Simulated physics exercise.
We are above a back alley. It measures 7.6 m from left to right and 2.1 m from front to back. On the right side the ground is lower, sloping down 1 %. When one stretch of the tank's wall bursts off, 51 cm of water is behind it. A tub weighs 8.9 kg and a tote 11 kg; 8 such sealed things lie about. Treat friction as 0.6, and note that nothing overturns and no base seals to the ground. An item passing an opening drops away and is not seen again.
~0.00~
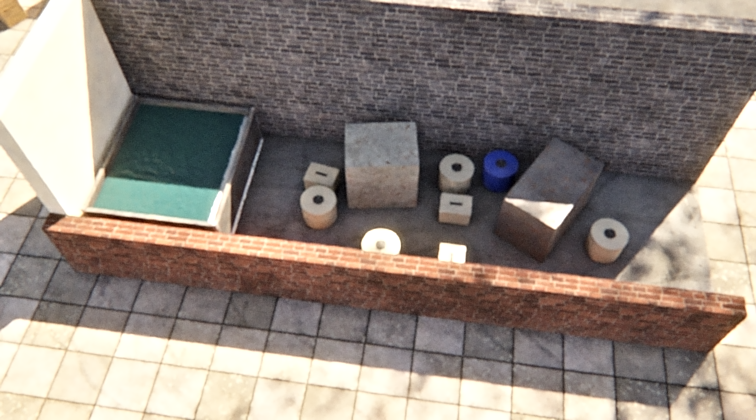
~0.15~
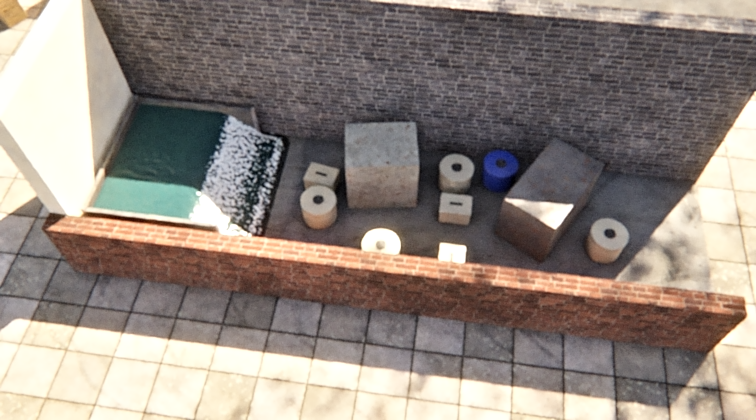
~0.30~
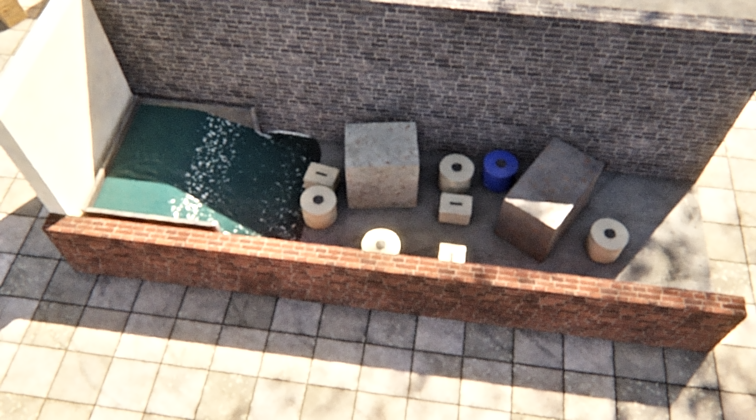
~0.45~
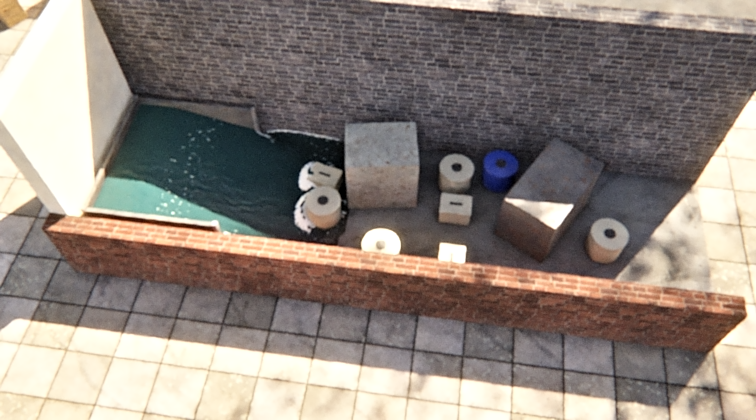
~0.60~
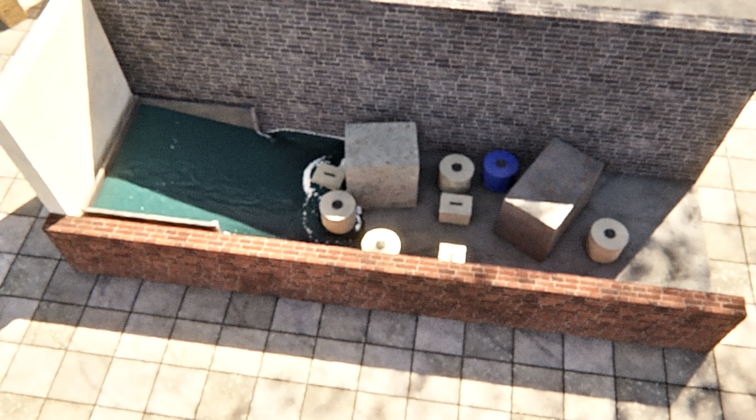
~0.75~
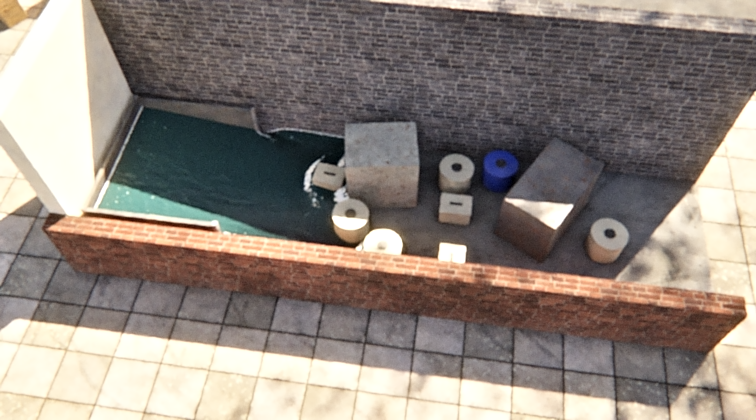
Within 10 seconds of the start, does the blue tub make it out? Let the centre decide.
It is not yet out of the passage by then.
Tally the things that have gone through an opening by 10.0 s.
2 in total.
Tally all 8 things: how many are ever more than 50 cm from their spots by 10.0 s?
I get 7.
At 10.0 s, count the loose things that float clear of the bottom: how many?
Then: 0.
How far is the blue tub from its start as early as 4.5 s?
Roughly 40 cm.
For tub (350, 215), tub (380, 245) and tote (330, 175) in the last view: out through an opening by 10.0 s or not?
Going one by one, I'd say it doesn't, then it does, then it doesn't.
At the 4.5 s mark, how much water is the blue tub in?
Around 13 cm.
After 2.0 s the blue tub is near (510, 178), 0.3 m from its start, aground; 0 of 8 are out; 4 afloat.
After 4.5 s the blue tub is near (528, 155), 0.4 m from its start, afloat; 2 of 8 are out; 5 afloat.
After 7.0 s the blue tub is near (527, 158), 0.4 m from its start, afloat; 2 of 8 are out; 4 afloat.
After 10.0 s the blue tub is near (527, 158), 0.4 m from its start, aground; 2 of 8 are out; 0 afloat.
